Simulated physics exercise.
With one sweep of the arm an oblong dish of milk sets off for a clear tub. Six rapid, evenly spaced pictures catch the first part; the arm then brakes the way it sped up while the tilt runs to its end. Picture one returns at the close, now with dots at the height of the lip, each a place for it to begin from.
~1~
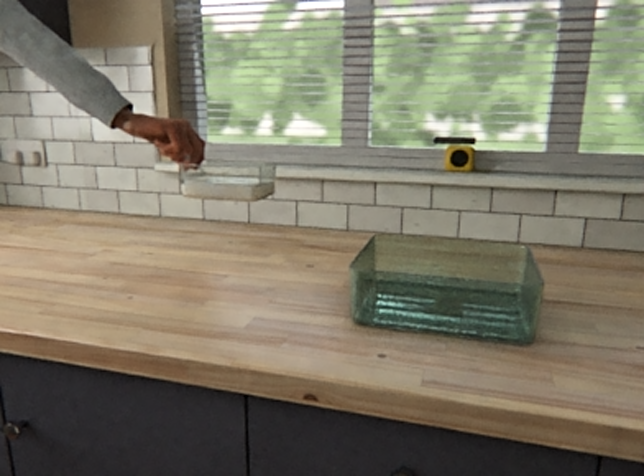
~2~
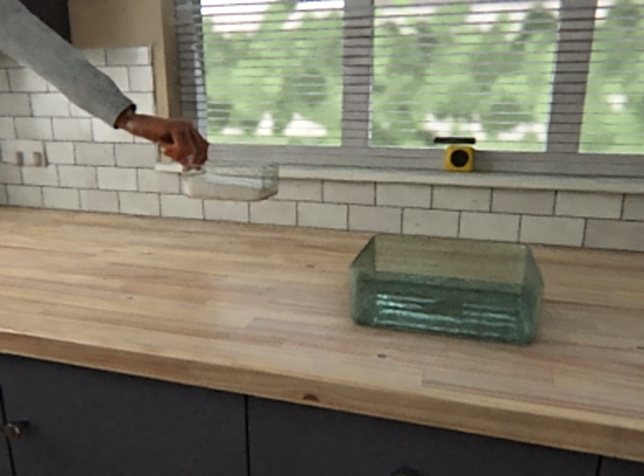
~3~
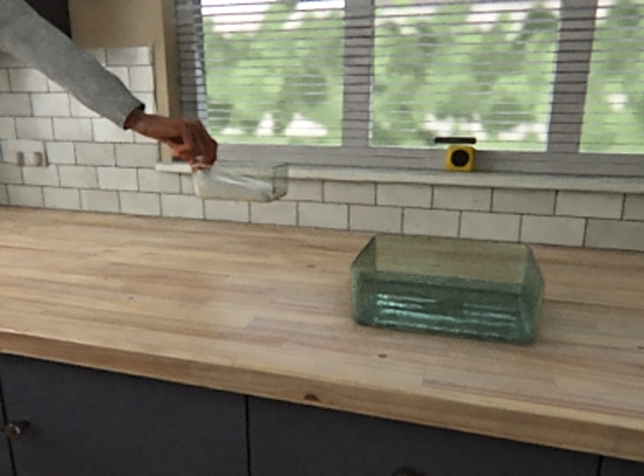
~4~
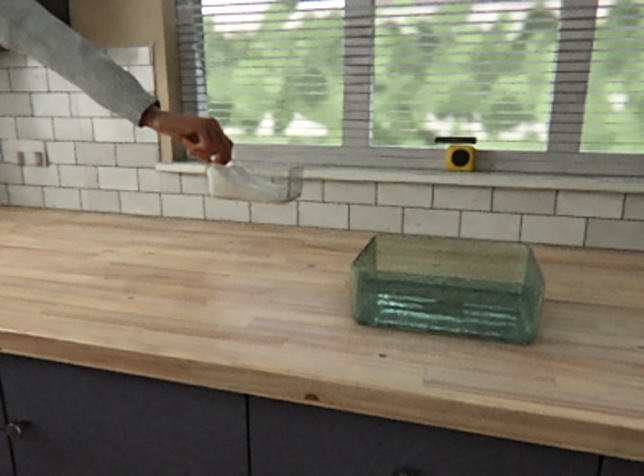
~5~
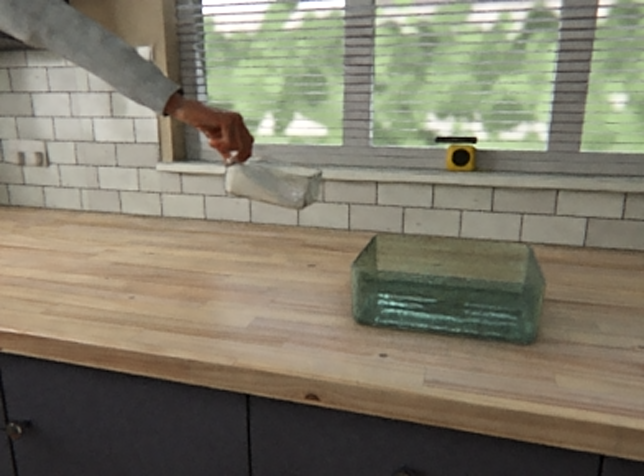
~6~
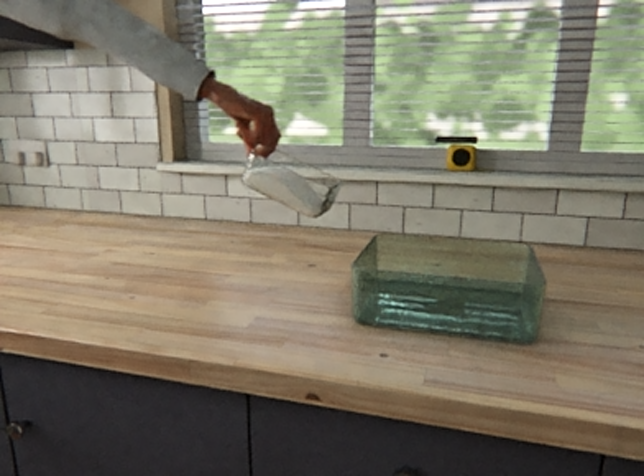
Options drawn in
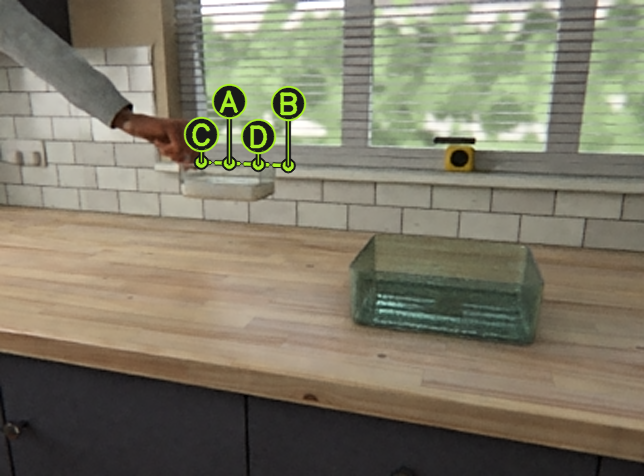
A hand carried a small, clear oblong dish of milk rightward above a wooden counter, toward a greenish glass tub, then gradually tilted the dish down to the right while the tub stayed still.
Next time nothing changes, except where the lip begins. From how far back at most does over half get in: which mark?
Choose A.
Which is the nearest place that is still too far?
C it is.
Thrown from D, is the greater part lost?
No, not at all.
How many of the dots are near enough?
Three of them.
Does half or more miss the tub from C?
Yes.
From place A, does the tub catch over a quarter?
Yes, it does.
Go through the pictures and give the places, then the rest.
In the first frame, upright, lip at (266, 164); tub from (351, 321) to (534, 343); nothing has left yet.
In the second frame, upright, lip at (270, 165); nothing has left yet.
In the third frame, upright, lip at (280, 165); nothing has left yet.
In the fourth frame, upright, lip at (295, 167); nothing has left yet.
In the fifth frame, tipped about 10°, lip at (316, 173); nothing has left yet.
In the sixth frame, tipped about 22°, lip at (336, 184); nothing has left yet.
In lime, A at (229, 163); B at (288, 165); C at (201, 162); D at (258, 164).
With A, about 68 % lands in the tub, 26 % falls short and 6 % goes beside or beyond.
With B, about 94 % lands in the tub, 4 % falls short and 3 % goes beside or beyond.
With C, about 28 % lands in the tub, 66 % falls short and 6 % goes beside or beyond.
With D, about 85 % lands in the tub, 10 % falls short and 6 % goes beside or beyond.
